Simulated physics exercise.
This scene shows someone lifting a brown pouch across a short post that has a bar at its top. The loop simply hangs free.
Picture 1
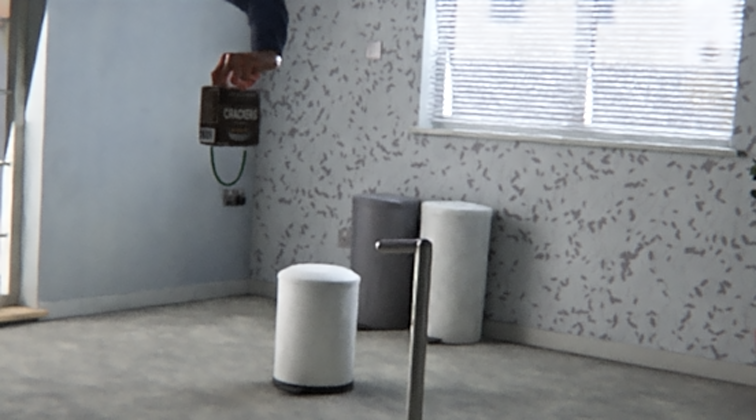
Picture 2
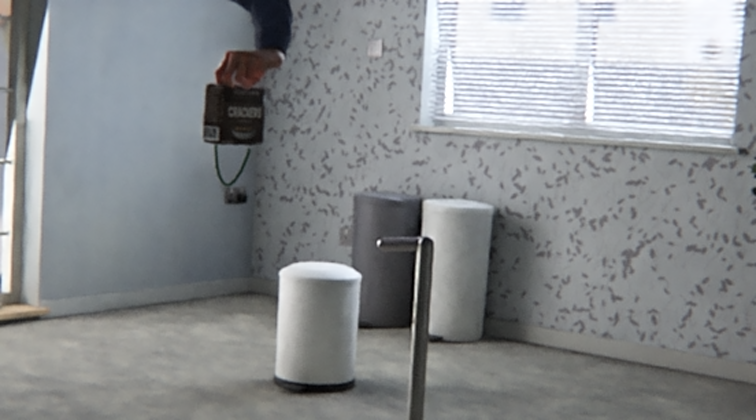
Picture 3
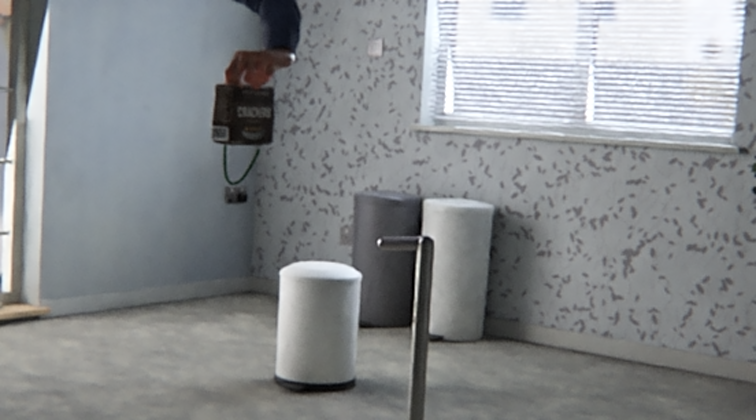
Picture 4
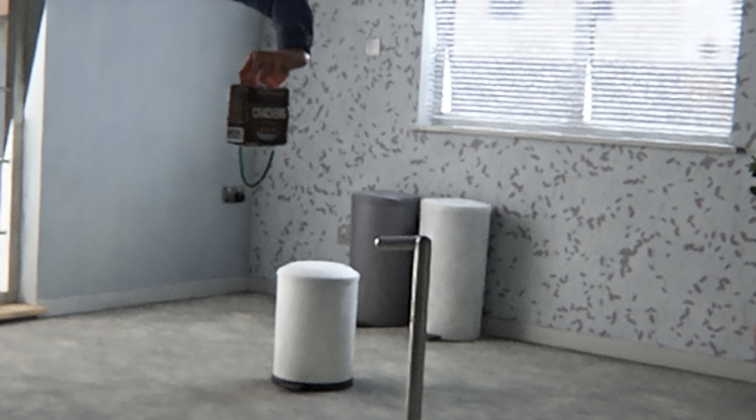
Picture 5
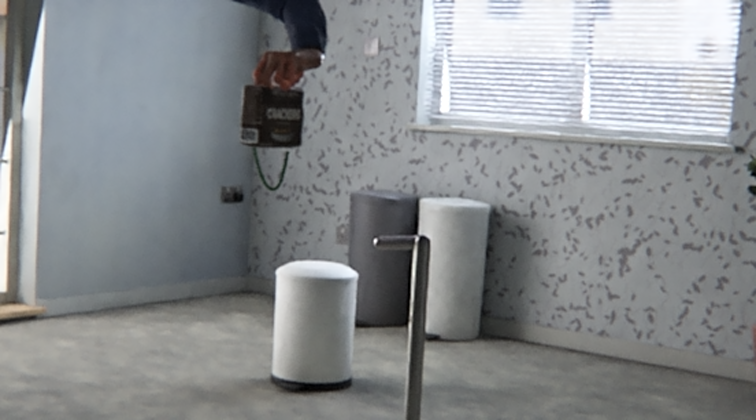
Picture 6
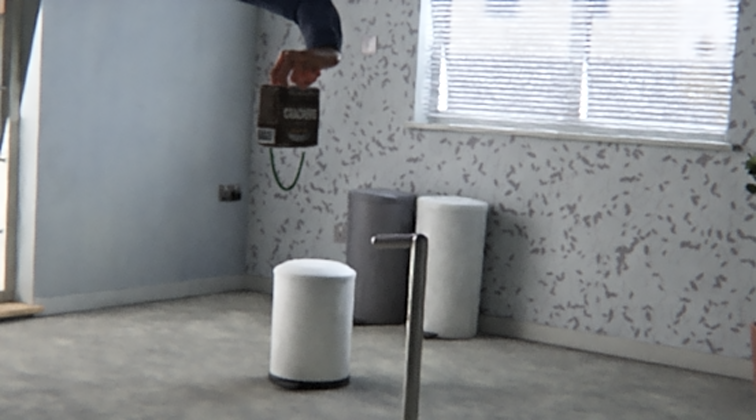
A dark brown pouch with a thin loop dangling beneath it, gripped from above by a hand, starts at the upper left near the wall. The hand carries it a short way steadily right, the loop swaying slightly, and it ends above the white bin, still left of the metal post.
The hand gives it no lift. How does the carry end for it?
I expect the post will let it through.
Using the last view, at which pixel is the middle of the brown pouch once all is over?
Once everything settles, look close to pixel (587, 137).
Then, 0.40 s past the final frame, pouch nearing the post near (345, 120).
Then, 1.06 s past the final frame, pouch over the post near (446, 127).
Then, 1.74 s past the final frame, pouch past the post near (564, 136).
When it is over, pouch past the post near (587, 137). The brown pouch passes clear.
